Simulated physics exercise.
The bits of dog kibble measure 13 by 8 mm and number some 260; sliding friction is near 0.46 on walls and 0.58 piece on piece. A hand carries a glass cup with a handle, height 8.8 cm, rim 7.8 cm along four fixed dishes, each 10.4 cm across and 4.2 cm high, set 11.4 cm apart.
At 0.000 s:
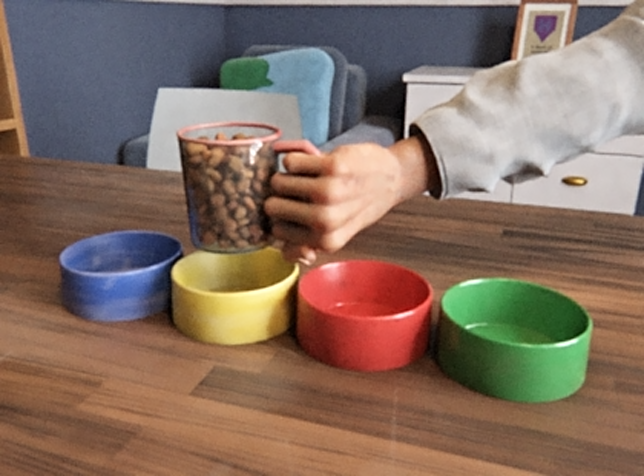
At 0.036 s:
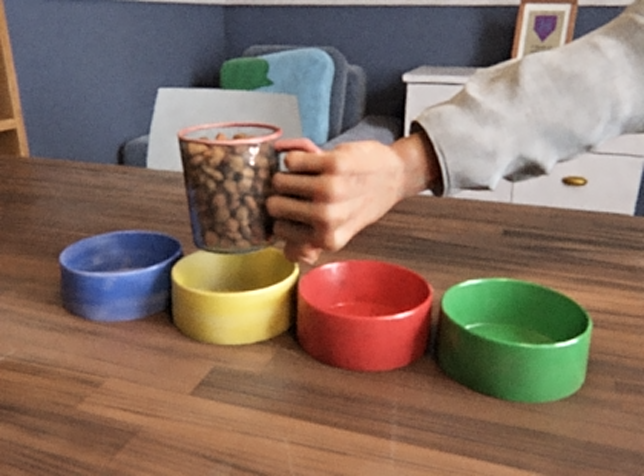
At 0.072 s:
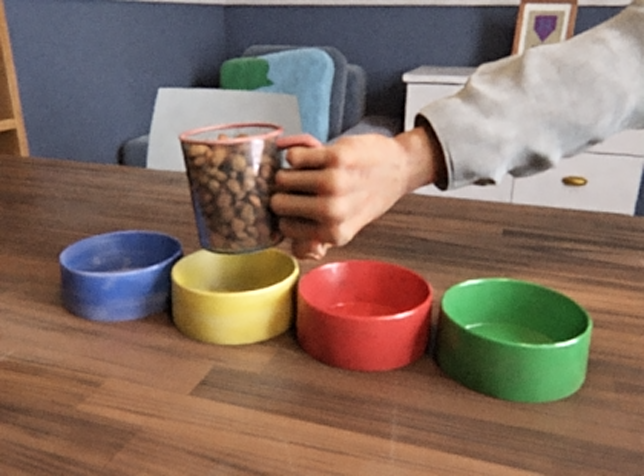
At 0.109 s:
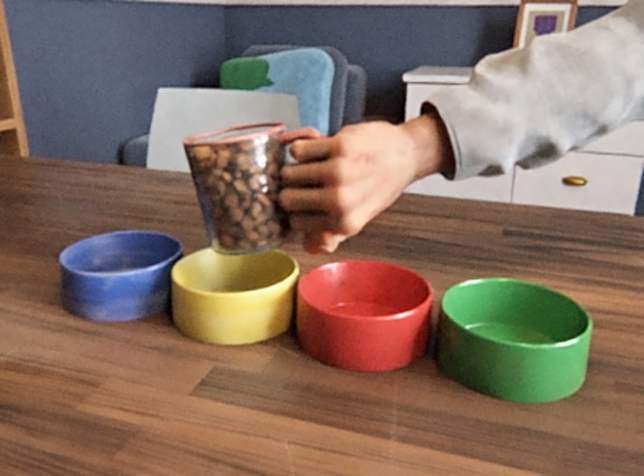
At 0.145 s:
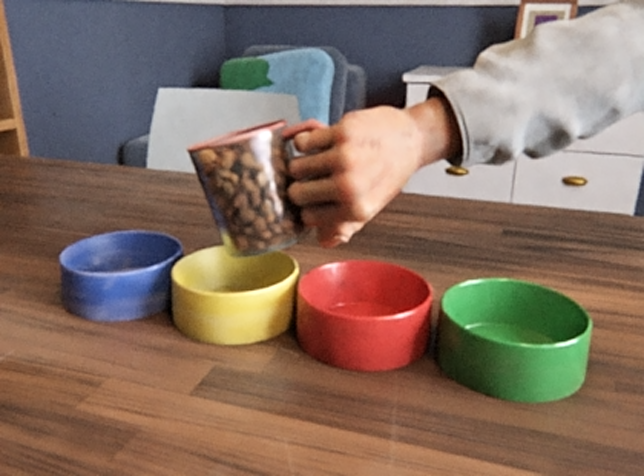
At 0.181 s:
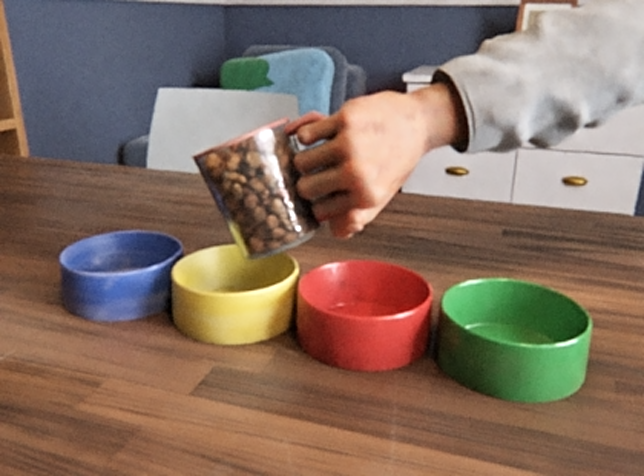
A hand tilts a clear cup of brown kibble leftward above four colourful bowls.
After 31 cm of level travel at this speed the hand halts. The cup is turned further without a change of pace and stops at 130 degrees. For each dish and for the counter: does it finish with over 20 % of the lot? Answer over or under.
Red over, blue under, green under, yellow under, counter under.
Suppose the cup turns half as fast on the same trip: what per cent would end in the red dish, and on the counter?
Then: Red 10; counter 30.
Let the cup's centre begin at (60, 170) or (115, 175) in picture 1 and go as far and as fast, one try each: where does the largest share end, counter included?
Most goes to: Yellow, then yellow.
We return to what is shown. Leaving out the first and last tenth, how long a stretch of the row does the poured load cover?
About 9 cm.
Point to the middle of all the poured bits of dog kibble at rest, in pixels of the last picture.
Near (378, 313).
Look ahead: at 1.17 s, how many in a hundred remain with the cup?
Roughly 0 per cent.
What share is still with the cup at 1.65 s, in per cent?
Some 0 per cent of the load.
Then, at 0.77 s, tilt 130 degrees; cup holds 45 %, red 45 %, yellow 5 %.
Then, at 1.17 s, tilt 130 degrees; cup holds 0 %, red 80 %, green 5 %, yellow 5 %.
Then, at 1.65 s, tilt 130 degrees; cup holds 0 %, red 80 %, green 5 %, yellow 5 %.
By 2.0 s all is still; red 80 %, blue 0 %, green 5 %, yellow 5 %, counter 10 %.
